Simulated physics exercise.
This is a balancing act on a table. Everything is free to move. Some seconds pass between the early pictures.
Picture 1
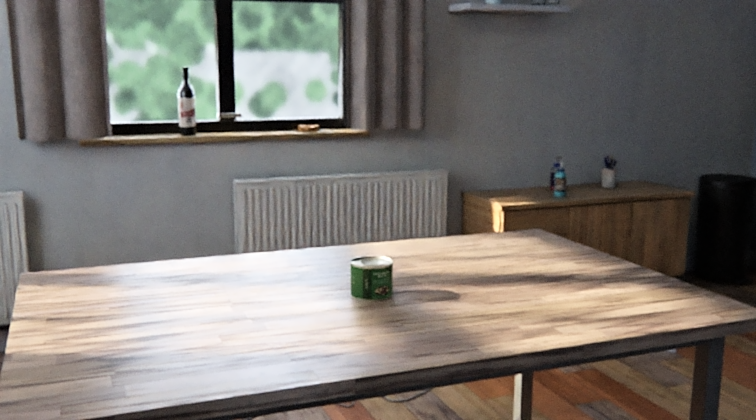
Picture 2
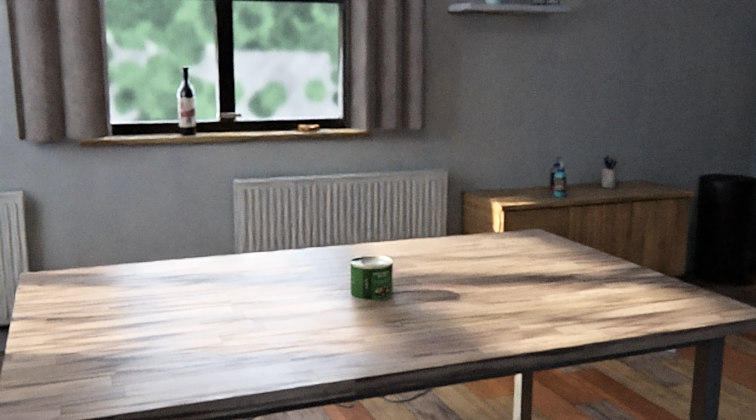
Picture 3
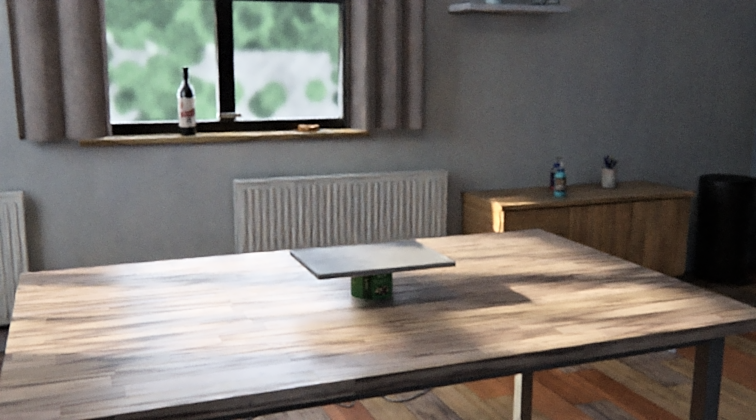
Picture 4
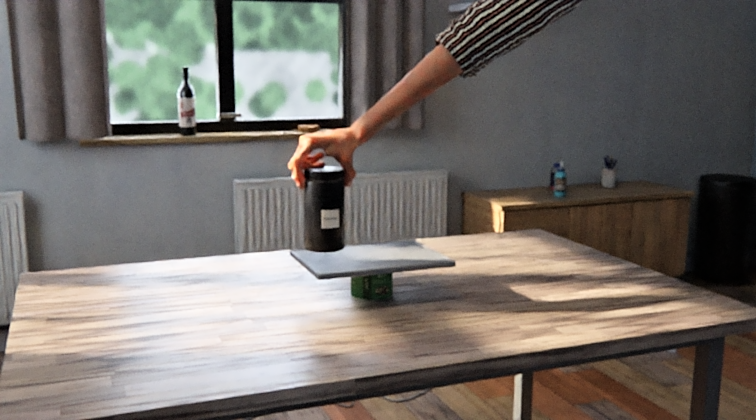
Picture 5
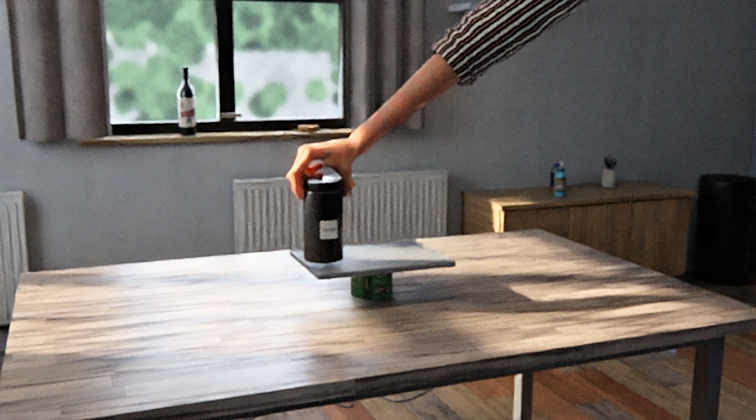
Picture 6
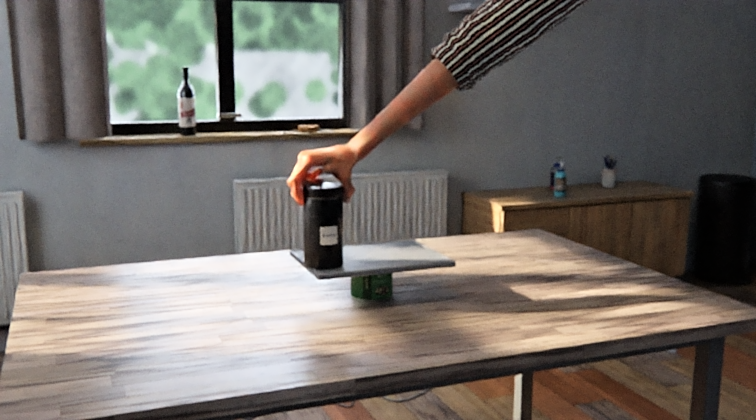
At the start, a small green tub sits alone on a wooden table near a window. A flat grey board then appears resting on top of the tub. A hand in a striped sleeve lowers a black jar onto the board's left side and keeps hold of it.
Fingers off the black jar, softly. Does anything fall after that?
The stack comes apart.
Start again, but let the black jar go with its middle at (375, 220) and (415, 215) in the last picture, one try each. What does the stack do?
First, it stays up; second, it loses its balance.
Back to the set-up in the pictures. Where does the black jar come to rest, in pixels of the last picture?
Around (247, 306).
Then, 0.40 s on from there, black jar now fallen; grey lid turned 43° from how it was put.
Then, 0.60 s on from there, grey lid turned 15° from how it was put.
In the end, fallen, black jar; moved from the start, grey lid; green tub unmoved. At the end, from the last picture's camera, black jar near (247, 306). The stack gives way.
